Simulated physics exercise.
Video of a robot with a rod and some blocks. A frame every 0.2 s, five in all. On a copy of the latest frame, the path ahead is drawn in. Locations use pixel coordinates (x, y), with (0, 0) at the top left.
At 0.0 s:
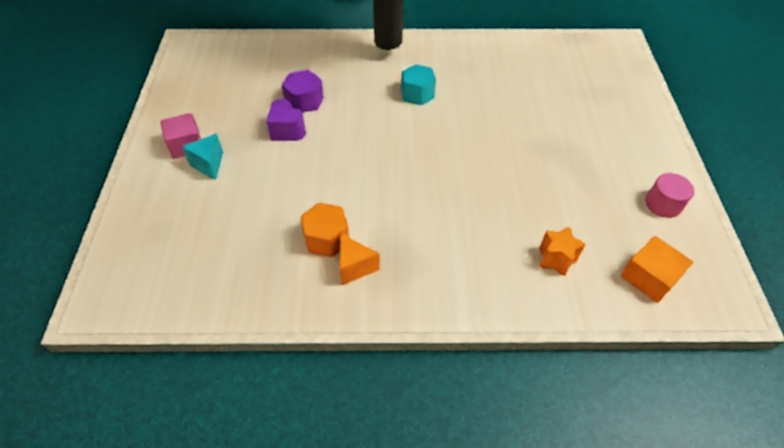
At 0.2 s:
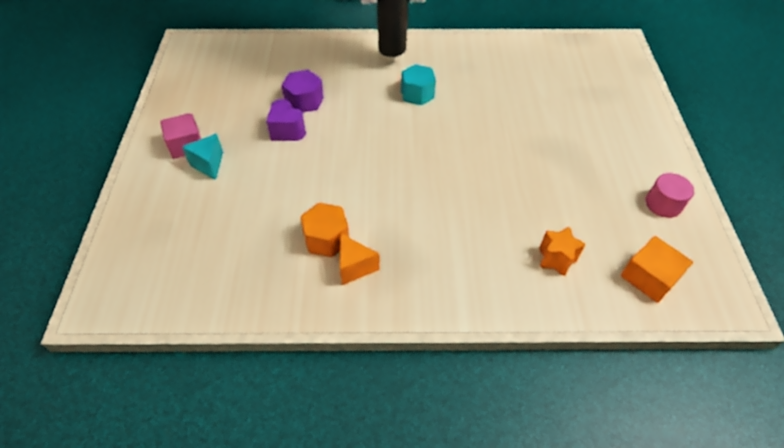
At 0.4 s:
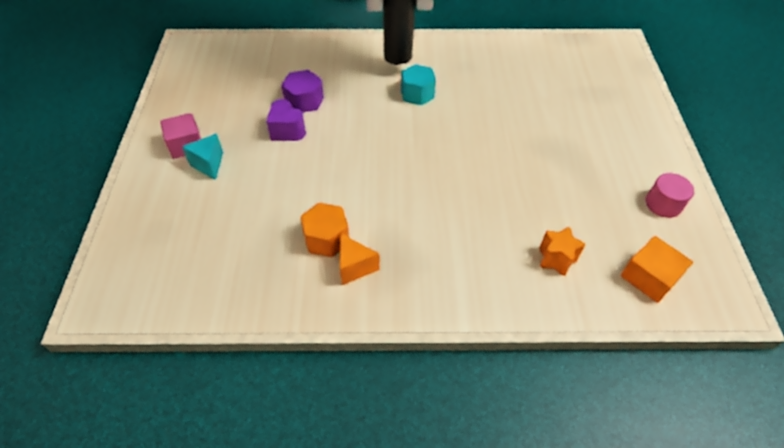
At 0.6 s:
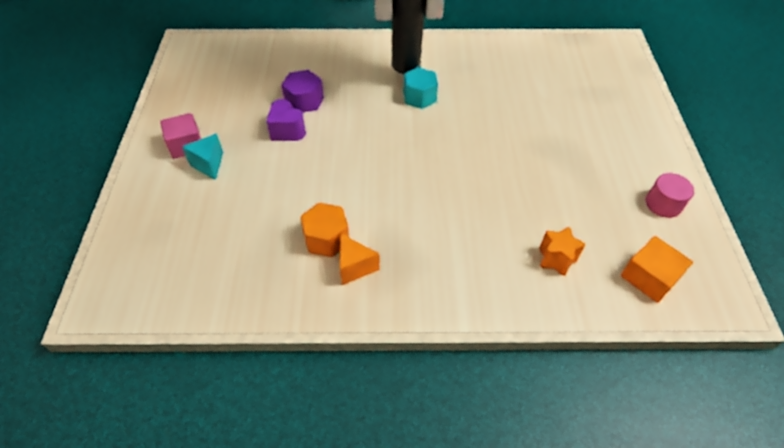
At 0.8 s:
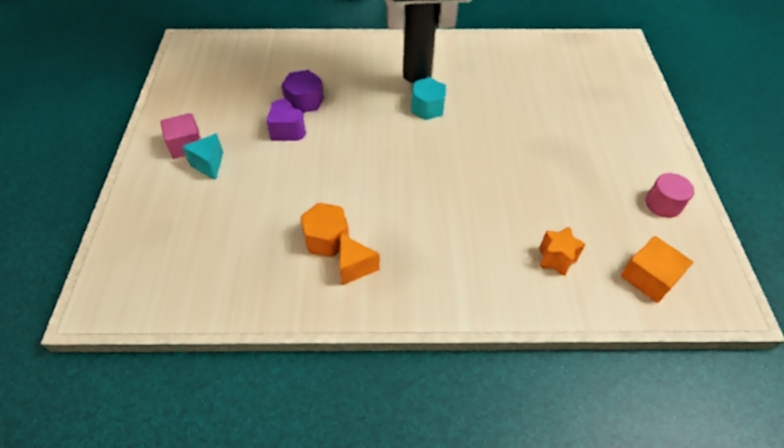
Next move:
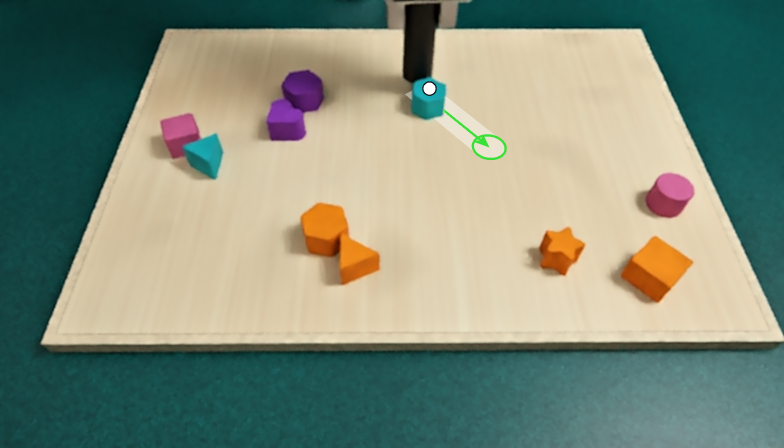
On a wooden board, a black rod moves down and pushes a turquoise hexagon slightly down-right.
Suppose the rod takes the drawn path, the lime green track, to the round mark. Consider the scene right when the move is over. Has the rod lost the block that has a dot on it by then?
My answer is yes.
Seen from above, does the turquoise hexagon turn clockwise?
Yes, that is what happens.
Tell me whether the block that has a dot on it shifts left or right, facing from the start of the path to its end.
It's pushed right.
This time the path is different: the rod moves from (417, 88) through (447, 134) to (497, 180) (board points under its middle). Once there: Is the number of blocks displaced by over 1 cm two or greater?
No, I don't think so.
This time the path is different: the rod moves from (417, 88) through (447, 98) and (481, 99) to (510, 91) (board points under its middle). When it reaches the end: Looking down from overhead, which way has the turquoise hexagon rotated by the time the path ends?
Rotates clockwise.
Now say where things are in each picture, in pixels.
Tip of the rod at (388, 42), middles of tops, turquoise hexagon at (419, 74), in the first picture.
Rod at (392, 49), nothing pushed, in the second picture.
Rod at (398, 57), nothing pushed, in the third picture.
Rod at (406, 65), turquoise hexagon at (421, 78), in the fourth picture.
Rod at (417, 75), turquoise hexagon at (429, 89), in the fifth picture.
The line goes straight from (417, 88) to (489, 147); the dot is on the turquoise hexagon.
The first path, step by step. One third of the way, rod at (441, 93); turquoise hexagon at (446, 110), turned 30° clockwise.
Two thirds of the way, rod at (466, 113); turquoise hexagon at (459, 131), turned 65° clockwise.
At the end, rod at (492, 134); turquoise hexagon at (466, 143), turned 125° clockwise.
